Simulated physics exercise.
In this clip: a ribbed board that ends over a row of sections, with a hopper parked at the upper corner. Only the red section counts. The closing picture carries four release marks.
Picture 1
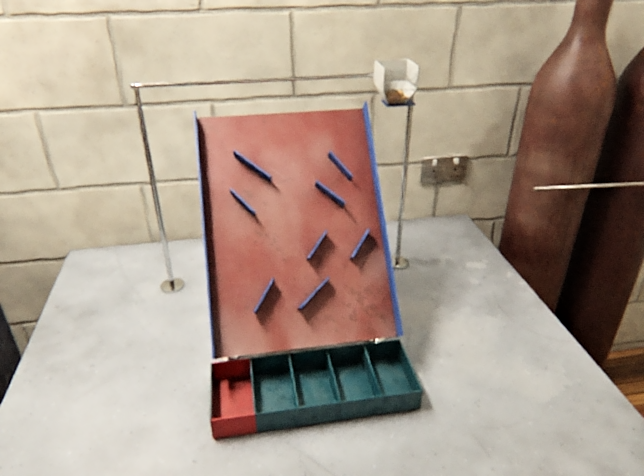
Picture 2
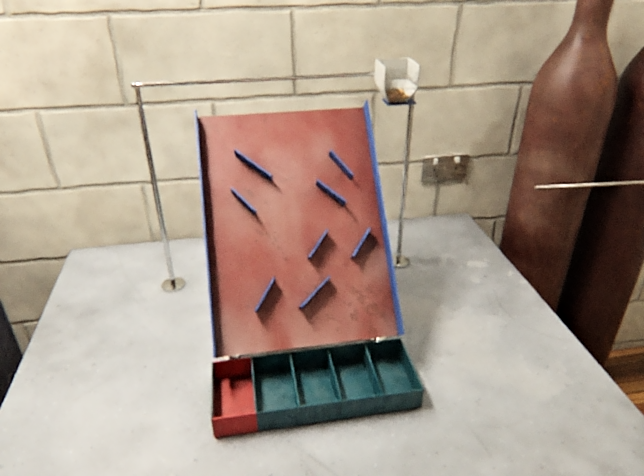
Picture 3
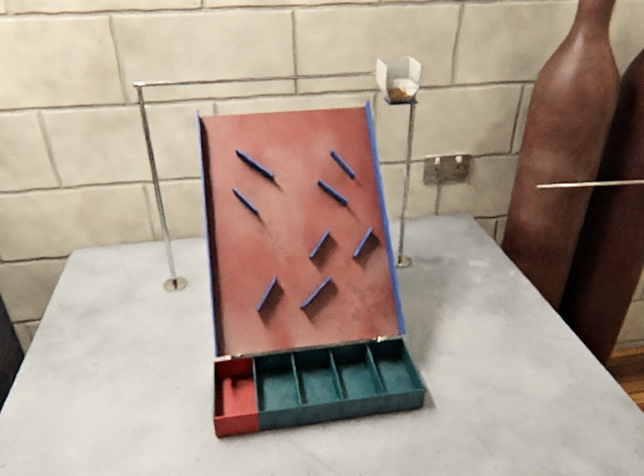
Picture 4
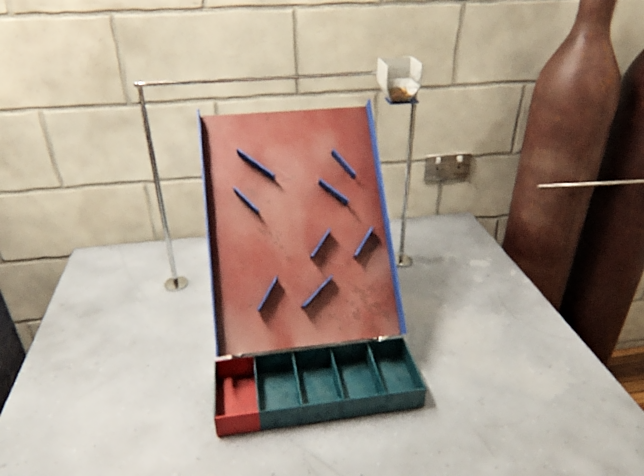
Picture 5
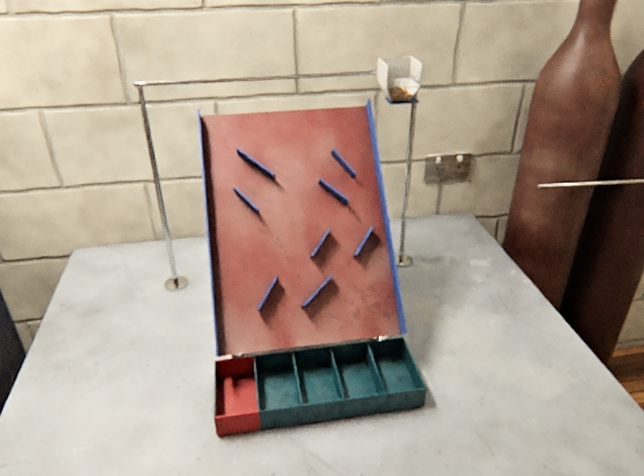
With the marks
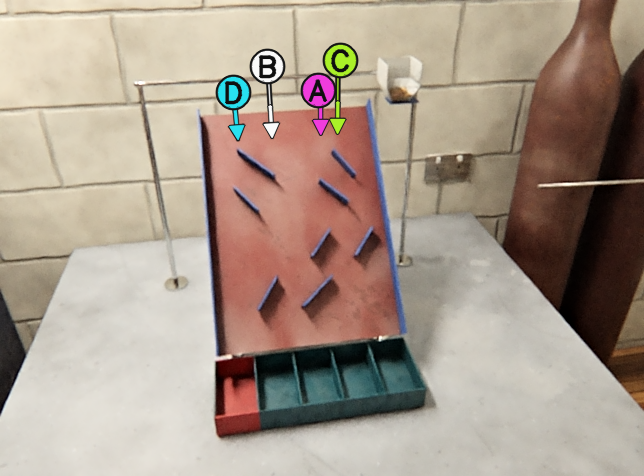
Nothing moves apart from a very slight shift of the camera, which looks slightly down at a pale grey tabletop before a cream block wall. A sloping reddish board with blue edges and eight short blue ribs stands over a row of five sections, the leftmost red and the others dark green. A small clear hopper holding brownish contents stays at the upper right, beside large dark red bottle shapes.
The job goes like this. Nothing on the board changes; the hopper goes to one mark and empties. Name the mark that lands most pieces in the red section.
Mark D does it best.
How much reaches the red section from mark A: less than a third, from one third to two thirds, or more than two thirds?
Less than a third.
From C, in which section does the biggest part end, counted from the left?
It is the fifth one.
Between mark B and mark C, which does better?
B.
On the marked copy, mark A meets the board at (320, 129); mark B meets the board at (271, 132); mark C meets the board at (337, 128); mark D meets the board at (237, 134).
Choosing A, a small share in the red section, the bulk in other sections, a small share outside the box.
Choosing B, a small share in the red section, the bulk in other sections, a small share outside the box.
Choosing C, only a few in the red section, the bulk in other sections, a small share outside the box.
Choosing D, close to a third in the red section, close to half in other sections, a small share outside the box.
